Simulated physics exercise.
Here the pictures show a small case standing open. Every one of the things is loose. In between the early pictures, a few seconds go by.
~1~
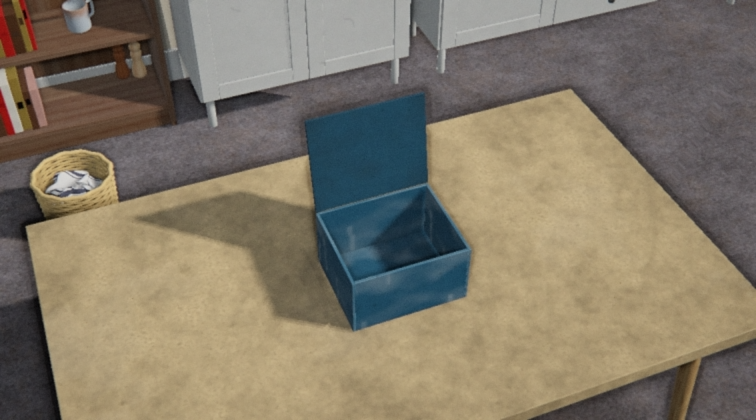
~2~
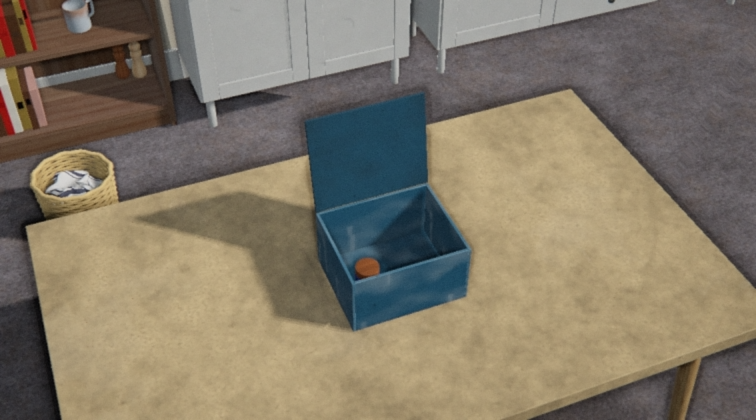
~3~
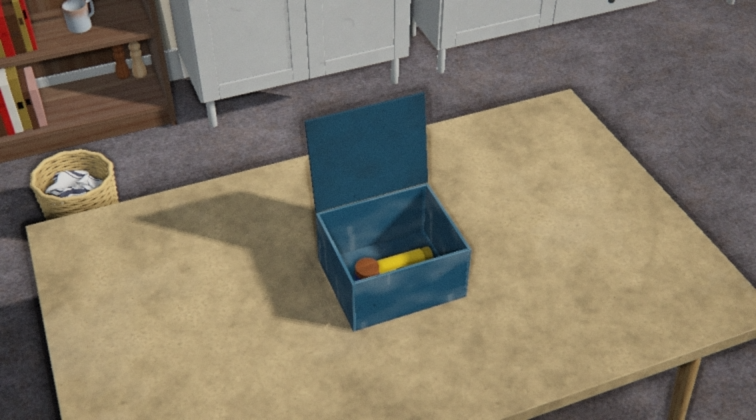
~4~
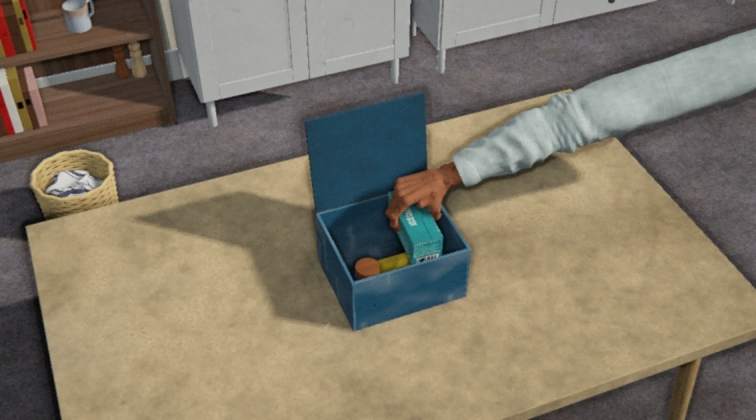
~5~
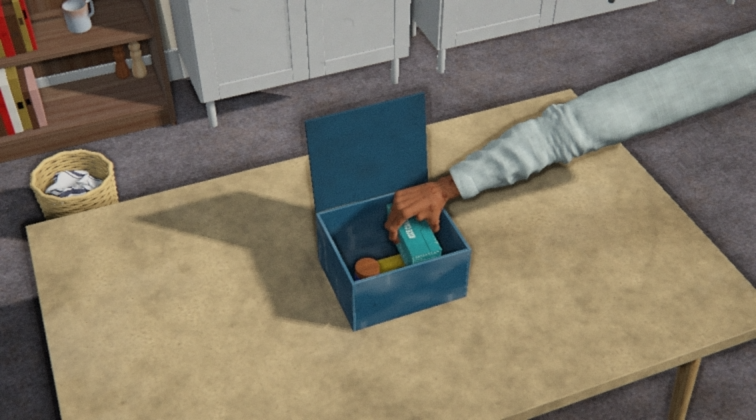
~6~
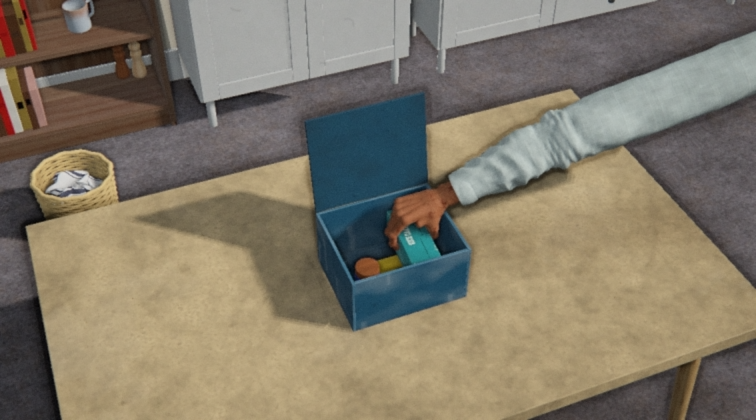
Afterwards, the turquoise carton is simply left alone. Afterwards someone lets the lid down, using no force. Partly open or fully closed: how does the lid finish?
Fully closed.
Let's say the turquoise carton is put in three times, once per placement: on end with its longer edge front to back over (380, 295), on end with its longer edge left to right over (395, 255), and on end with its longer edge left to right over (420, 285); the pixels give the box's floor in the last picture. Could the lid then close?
Lid down; lid down; lid left open.
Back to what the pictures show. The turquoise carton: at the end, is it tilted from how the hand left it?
At the finish the turquoise carton goes crooked.
Then, 1.10 s on from there, lid starting down; turquoise carton turned 29° from how it was put near (416, 251).
Then, 1.60 s on from there, lid 58° above the rim; turquoise carton turned 29° from how it was put near (417, 250).
Then, 1.80 s on from there, lid 33° above the rim; turquoise carton turned 29° from how it was put near (417, 250).
Then, 2.00 s on from there, lid 2° above the rim; turquoise carton turned 29° from how it was put near (417, 251).
In the end, lid shut; left askew, turquoise carton; the other 2 unmoved. At the end, from the last picture's camera, turquoise carton near (417, 251).
